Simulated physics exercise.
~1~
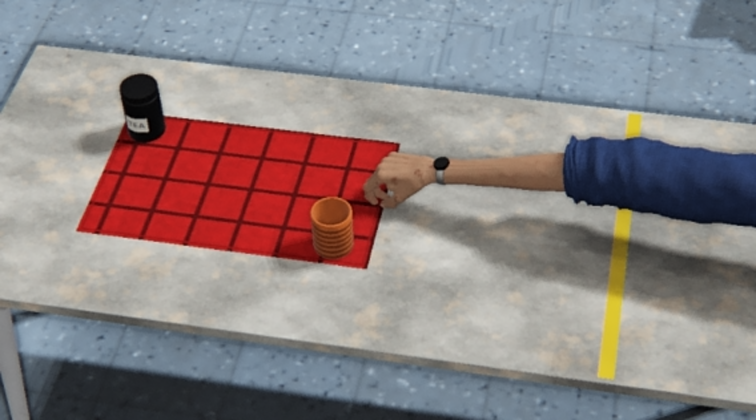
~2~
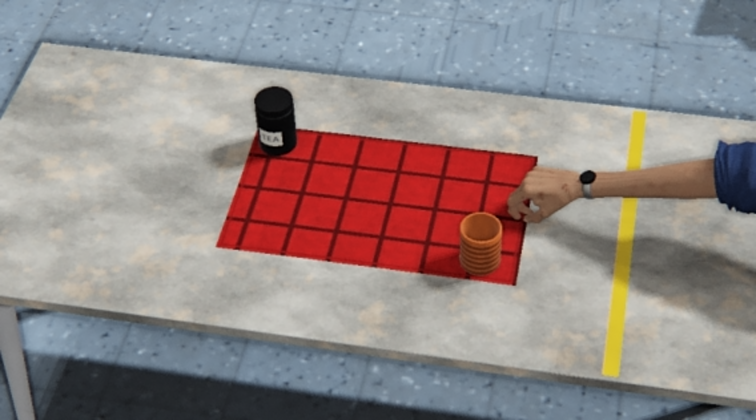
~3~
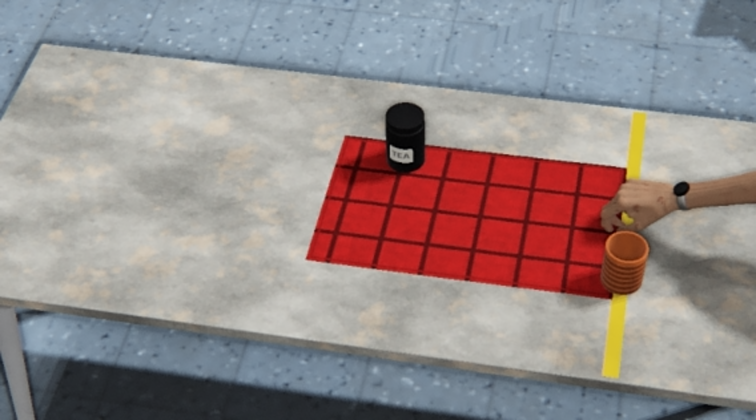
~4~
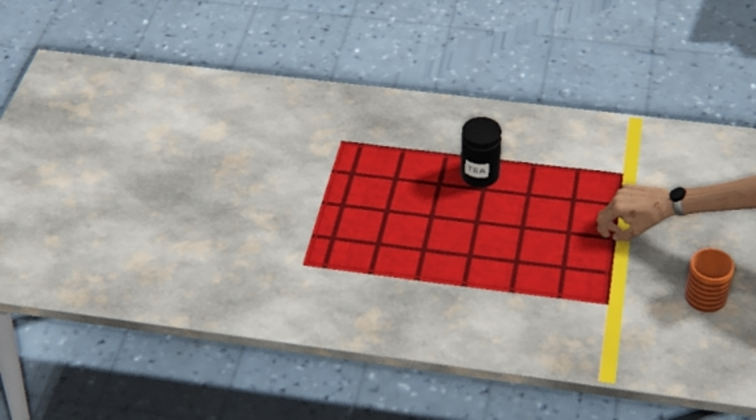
A red place mat with dark grid lines slides right across a mottled table, drawn by a hand gripping its right edge. It carries a black tea jar near the back left corner and an orange ribbed mug near the front right, both upright. The hand keeps pulling towards a strip of yellow tape until the mat's leading edge reaches it and stops. The mug slides off the front of the cloth and past the tape, while the jar skids forward along the mat. Finally, the mug stands upright on the bare table beyond the tape, and the jar remains standing on the cloth.
